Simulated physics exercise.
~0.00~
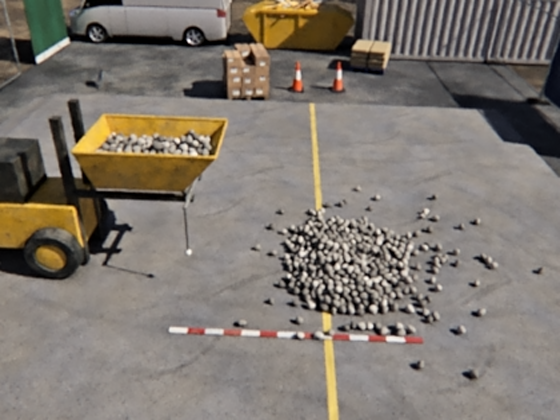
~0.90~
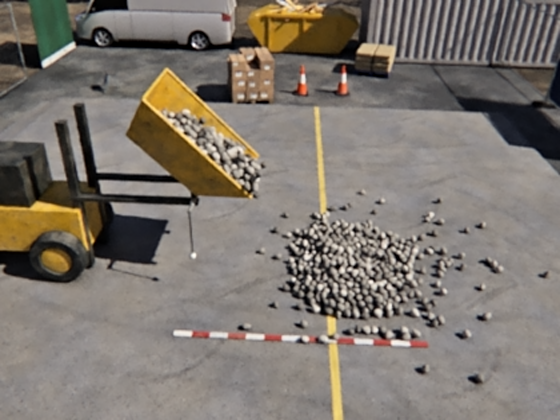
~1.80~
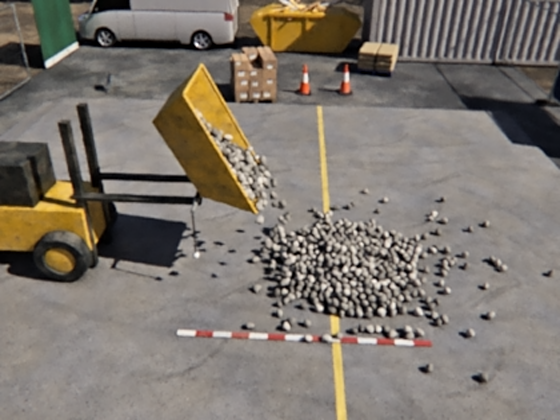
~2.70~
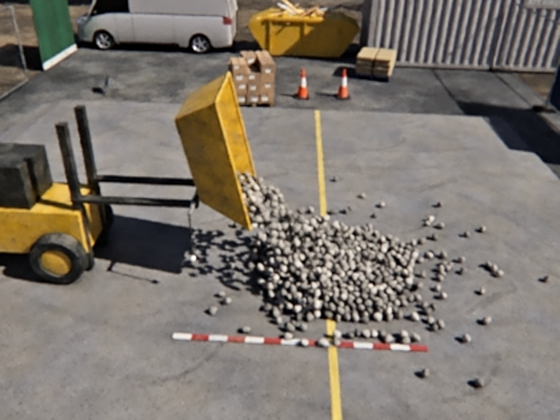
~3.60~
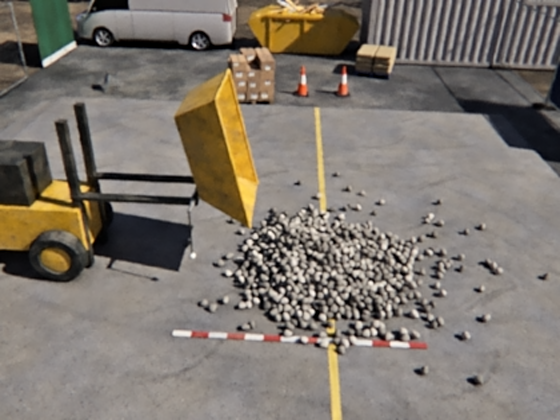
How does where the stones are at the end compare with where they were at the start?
At the start the stones were split between the raised yellow skip on the left and a pile on the ground, while at the end they all lay on the ground in one bigger heap, so as a whole they had shifted to the right and a little lower.
A yellow skip full of grey stones, held up by a forklift-like machine, tipped steeply to the right in stages and poured its load beside an earlier pile. It ended up empty, with one wider heap spread across the yellow line, mostly added on the left side.
